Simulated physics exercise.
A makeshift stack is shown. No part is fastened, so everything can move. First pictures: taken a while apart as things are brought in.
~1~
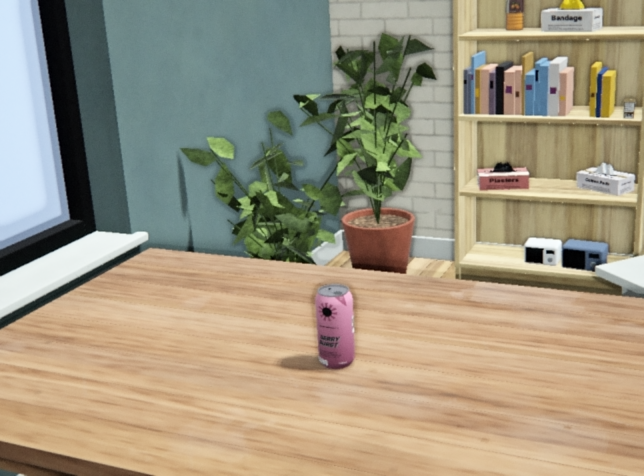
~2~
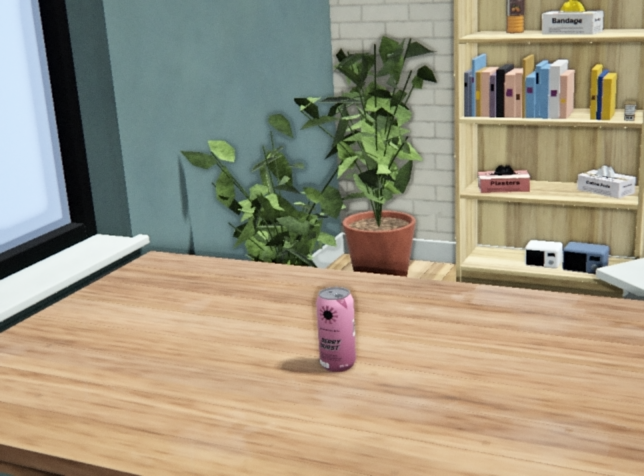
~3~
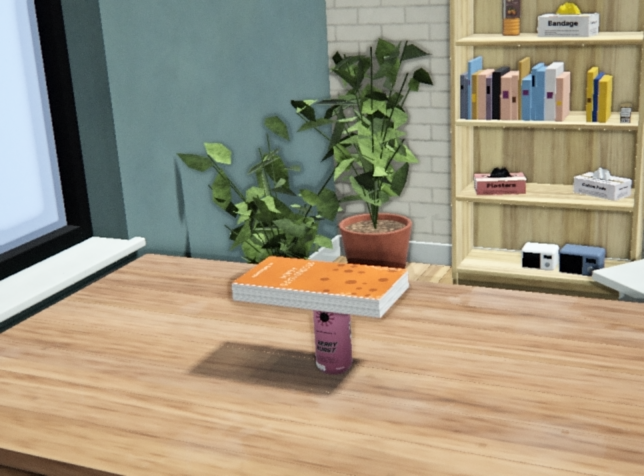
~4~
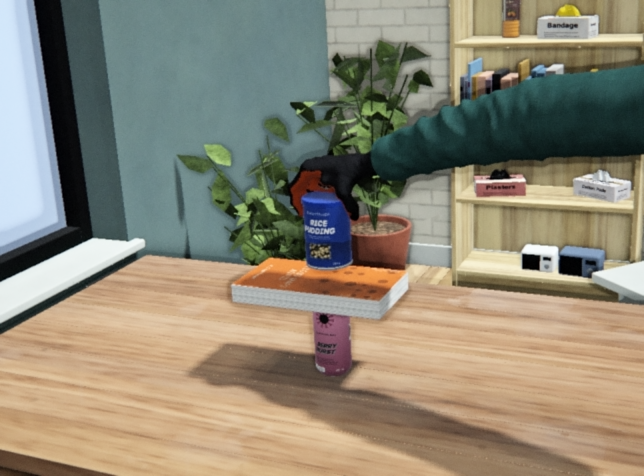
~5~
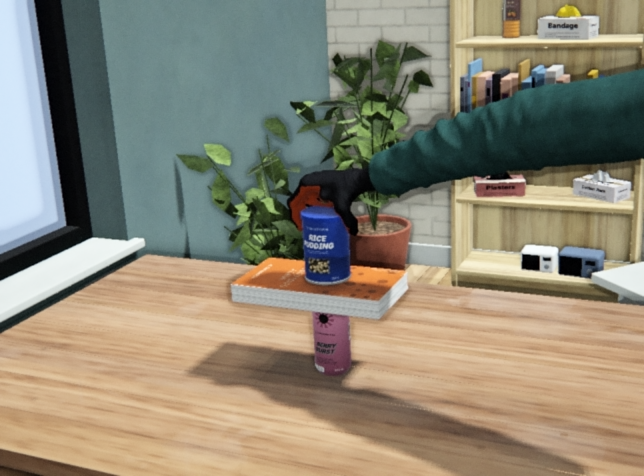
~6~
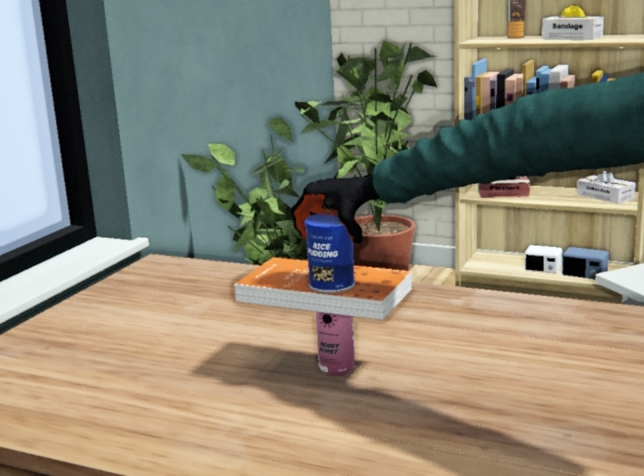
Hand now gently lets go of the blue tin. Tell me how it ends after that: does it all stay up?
Yes.
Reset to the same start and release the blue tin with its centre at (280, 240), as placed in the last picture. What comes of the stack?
The stack then collapses.
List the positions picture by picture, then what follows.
The last thing is not in view yet; pink can (335, 327), in the first frame.
The last thing is not in view yet; pink can (336, 330), in the second frame.
The last thing is not in view yet; pink can (333, 332), in the third frame.
On its way; blue tin (327, 230); pink can (332, 334), in the fourth frame.
On its way; blue tin (326, 244); pink can (332, 334), in the fifth frame.
Set down, still held; blue tin (330, 252); pink can (335, 334), in the sixth frame.
Then, 0.70 s later than the last frame, all is still.
Then, 1.70 s later than the last frame, blue tin resting near (330, 253).
When it is over, all 3 as before. End places, in pixels of the last picture, blue tin near (331, 254). The stack keeps its balance.
